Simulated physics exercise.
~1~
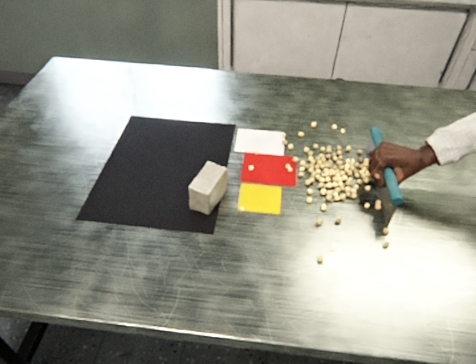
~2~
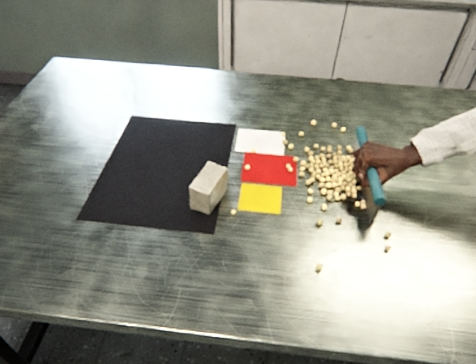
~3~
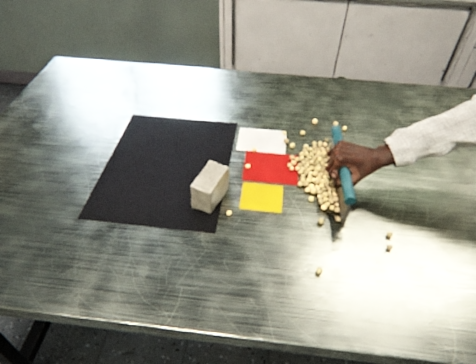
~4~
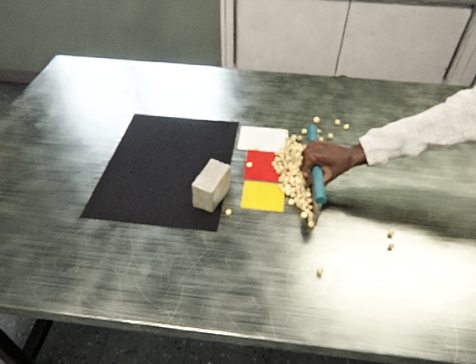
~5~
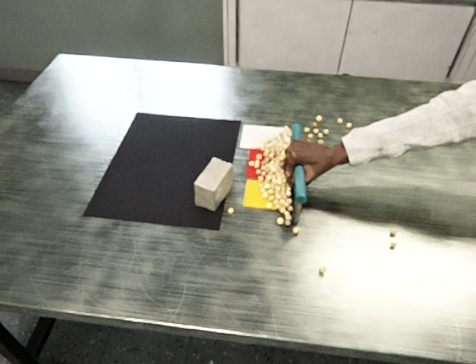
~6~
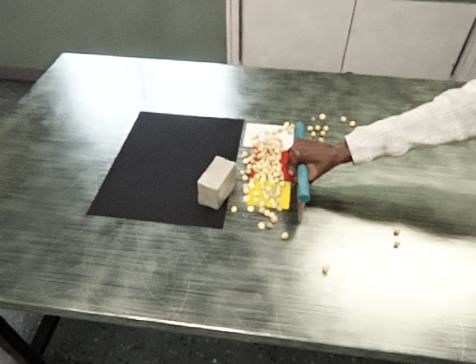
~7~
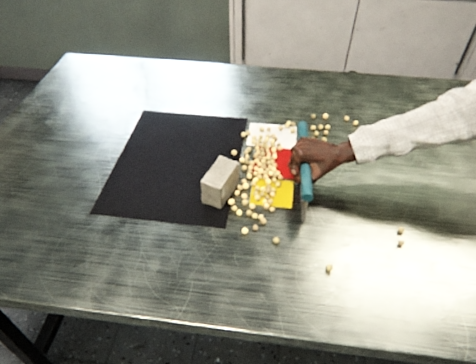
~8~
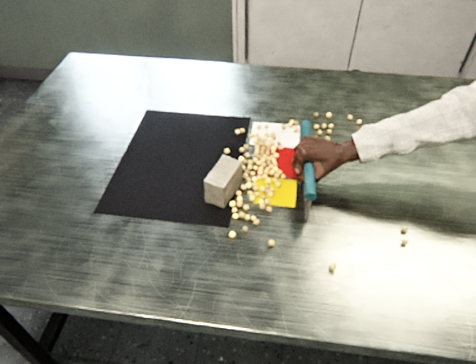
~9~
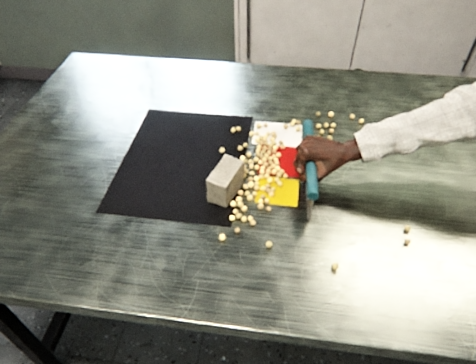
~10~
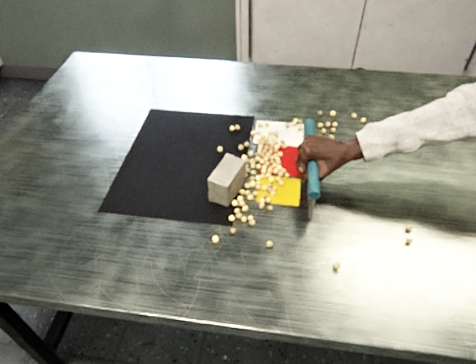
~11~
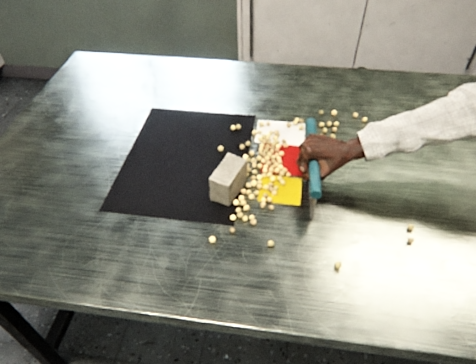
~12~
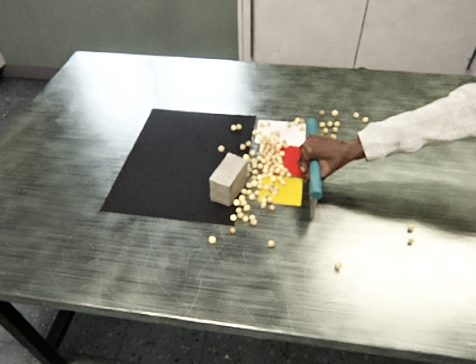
The video shows a hand pushing a pile of small round pale pieces leftward across a metal table with a teal-handled scraper, spreading them over white, red and yellow sheets until some reach a block and the black sheet's edge, where the scraper stops and stays.
